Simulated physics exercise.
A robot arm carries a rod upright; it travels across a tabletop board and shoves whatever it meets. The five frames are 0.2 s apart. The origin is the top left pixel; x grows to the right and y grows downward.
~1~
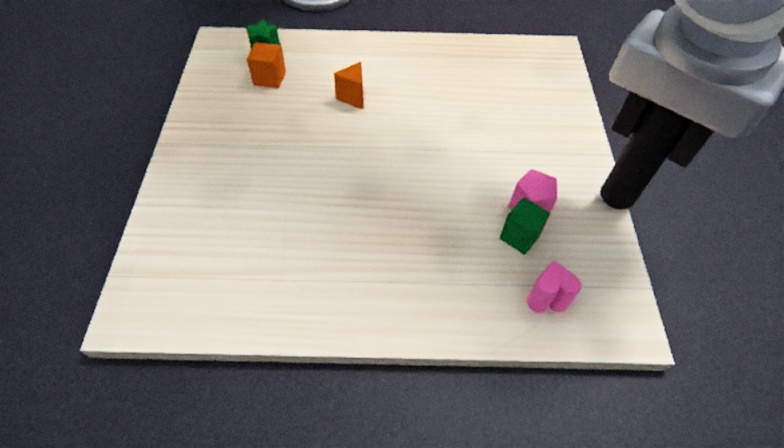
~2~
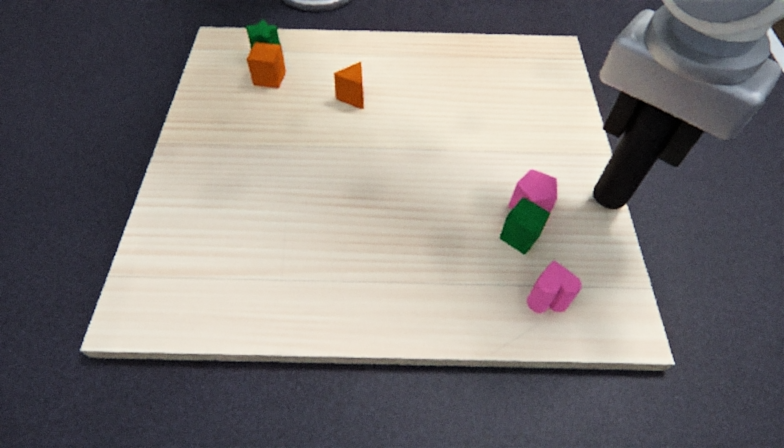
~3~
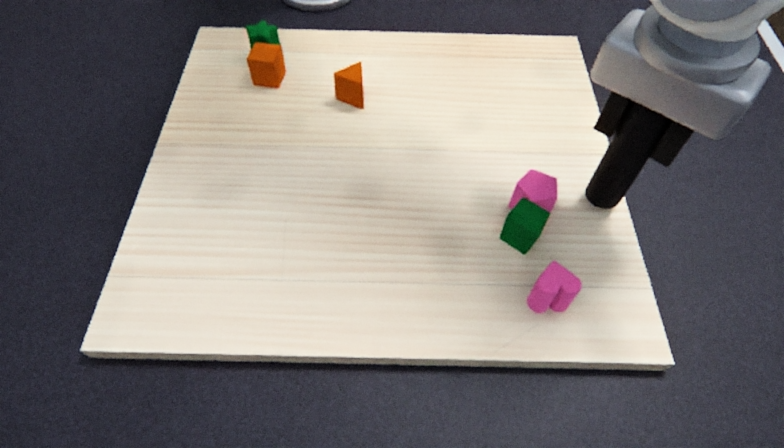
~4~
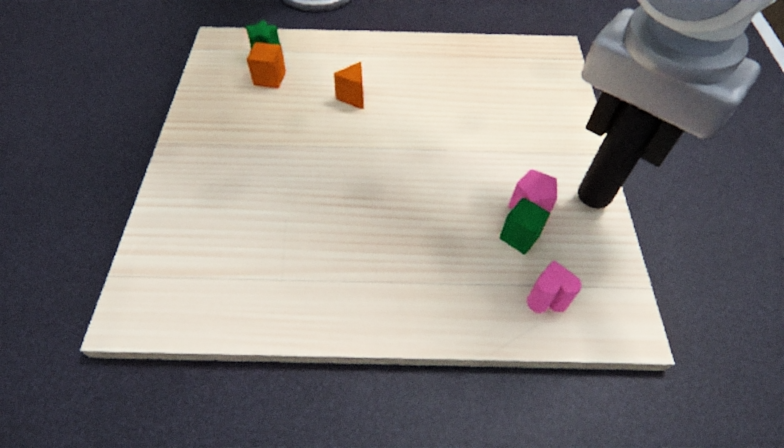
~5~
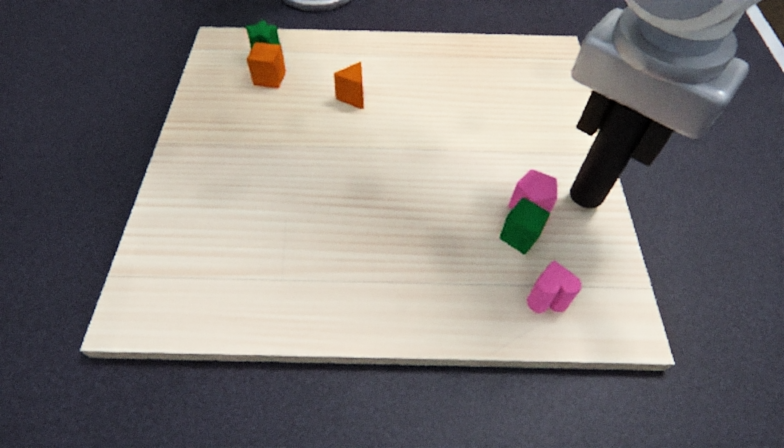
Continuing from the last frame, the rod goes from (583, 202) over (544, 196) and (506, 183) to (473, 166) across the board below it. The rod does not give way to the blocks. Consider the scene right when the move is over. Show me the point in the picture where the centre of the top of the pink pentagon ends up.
For the centre of its top, I'd go with (507, 187).
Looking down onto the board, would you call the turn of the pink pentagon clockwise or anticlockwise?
Twists anticlockwise.
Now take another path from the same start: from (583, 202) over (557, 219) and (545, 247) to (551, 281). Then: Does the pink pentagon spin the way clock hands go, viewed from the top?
In short: Yes.
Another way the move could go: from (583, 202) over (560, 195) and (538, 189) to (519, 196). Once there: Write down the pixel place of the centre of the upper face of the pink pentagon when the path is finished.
At (508, 195).
The first path, step by step. One third of the way, rod (546, 189); green square block (526, 218), turned 15° anticlockwise; pink pentagon (523, 186), turned 20° anticlockwise.
Two thirds of the way, rod (508, 176); green square block (525, 219), turned 15° anticlockwise; pink pentagon (507, 187), turned 70° anticlockwise.
At the end, rod (475, 159); green square block (525, 219), turned 15° anticlockwise; pink pentagon (507, 187), turned 70° anticlockwise.
